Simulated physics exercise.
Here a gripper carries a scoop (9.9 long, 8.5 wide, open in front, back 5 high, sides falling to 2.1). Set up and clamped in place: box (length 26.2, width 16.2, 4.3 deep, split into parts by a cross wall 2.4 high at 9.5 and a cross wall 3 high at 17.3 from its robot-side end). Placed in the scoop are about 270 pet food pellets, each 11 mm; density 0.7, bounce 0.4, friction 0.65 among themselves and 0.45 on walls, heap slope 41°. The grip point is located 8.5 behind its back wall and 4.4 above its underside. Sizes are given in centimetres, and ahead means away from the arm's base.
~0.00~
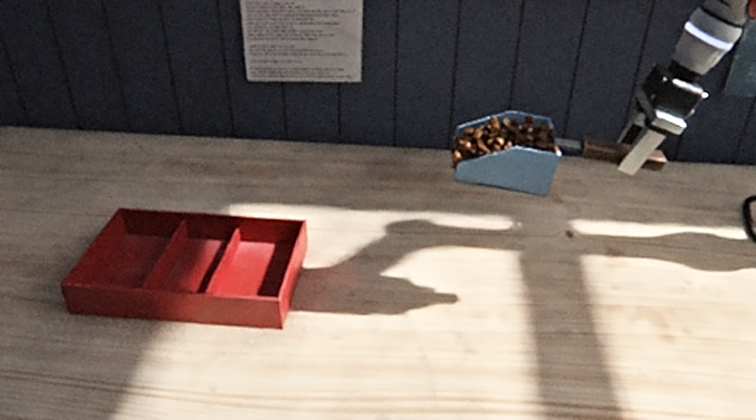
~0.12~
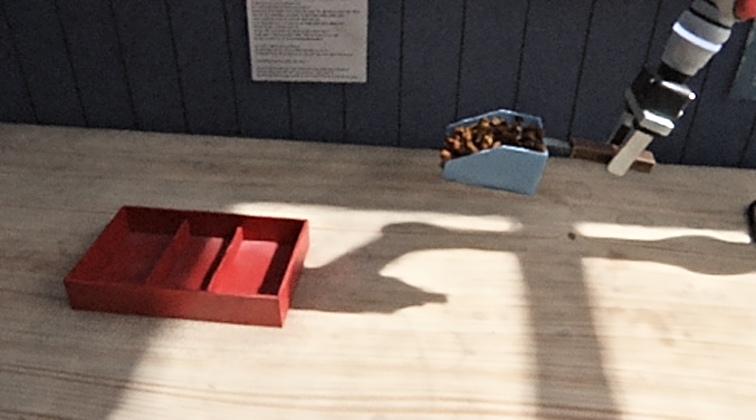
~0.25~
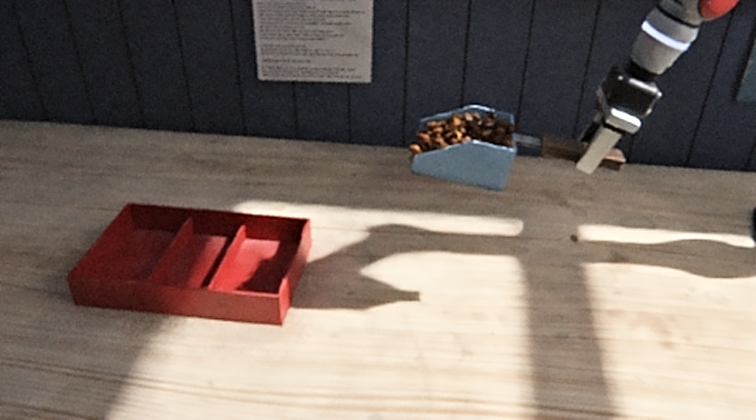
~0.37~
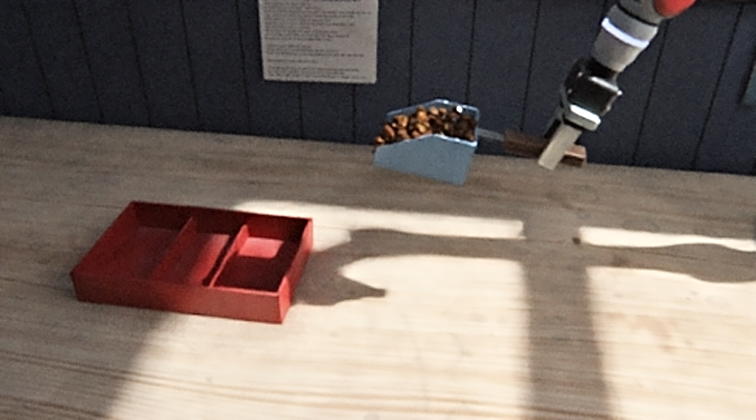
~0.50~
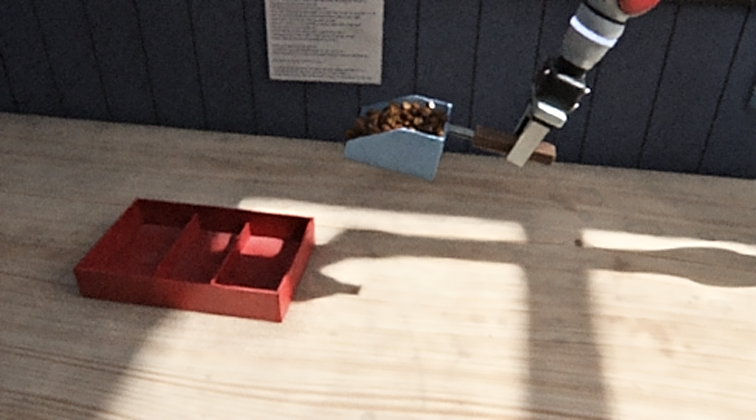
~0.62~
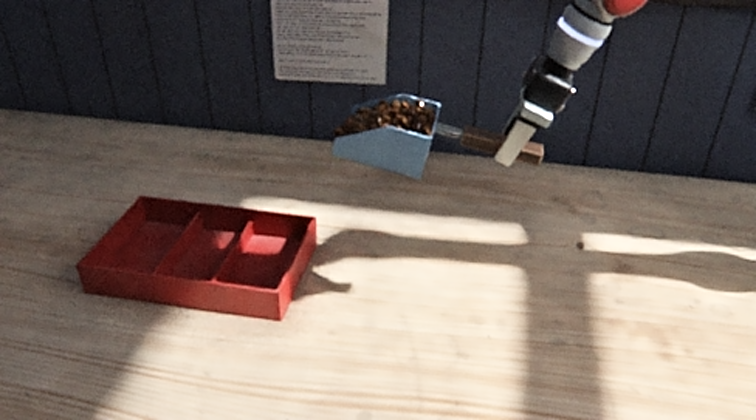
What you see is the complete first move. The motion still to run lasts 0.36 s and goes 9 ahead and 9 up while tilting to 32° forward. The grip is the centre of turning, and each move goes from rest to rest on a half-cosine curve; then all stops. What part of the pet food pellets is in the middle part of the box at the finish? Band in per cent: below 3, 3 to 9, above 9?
Band: Below 3.
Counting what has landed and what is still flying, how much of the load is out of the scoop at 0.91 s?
Around 5 % has gone out so far.
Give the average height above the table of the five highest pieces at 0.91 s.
Somewhere around 28 cm above the tabletop.
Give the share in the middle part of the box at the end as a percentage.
Estimate: About 0 %.
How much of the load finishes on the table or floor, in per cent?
Roughly 0 %.
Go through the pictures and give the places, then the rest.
The first frame shows scoop floor at (506, 167), tilted 8° backward; upper third of the load around (518, 139), from x 455 to 555, top at y 120; 267 on the scoop.
The second frame shows scoop floor at (495, 166), tilted 8° backward; upper third of the load around (506, 139), from x 445 to 540, top at y 120.
The third frame shows scoop floor at (466, 161), tilted 9° backward; upper third of the load around (477, 134), from x 415 to 510, top at y 115.
The fourth frame shows scoop floor at (431, 155), tilted 10° backward; upper third of the load around (440, 128), from x 380 to 475, top at y 110.
The fifth frame shows scoop floor at (402, 149), tilted 11° backward; upper third of the load around (410, 123), from x 350 to 445, top at y 105.
The sixth frame shows scoop floor at (391, 148), tilted 11° backward; upper third of the load around (398, 121), from x 340 to 430, top at y 105; 267 on the scoop.
By 0.76 s, tilted 4° forward, highest piece 27 above the table; 267 on the scoop.
By 0.91 s, tilted 28° forward, highest piece 28 above the table; 248 on the scoop, 19 in flight or on a rim.
By 1.18 s, tilted 32° forward, highest piece 24 above the table; 116 in the robot-side part, 83 on the scoop, 1 on the table or floor, 67 in flight or on a rim.
By 2.23 s, tilted 32° forward, highest piece 4 above the table; 262 in the robot-side part, 4 on the table or floor, 1 in the middle part.
Final count, 262 in the robot-side part, 4 on the table or floor, 1 in the middle part. That is 0 % in the middle part of the box.
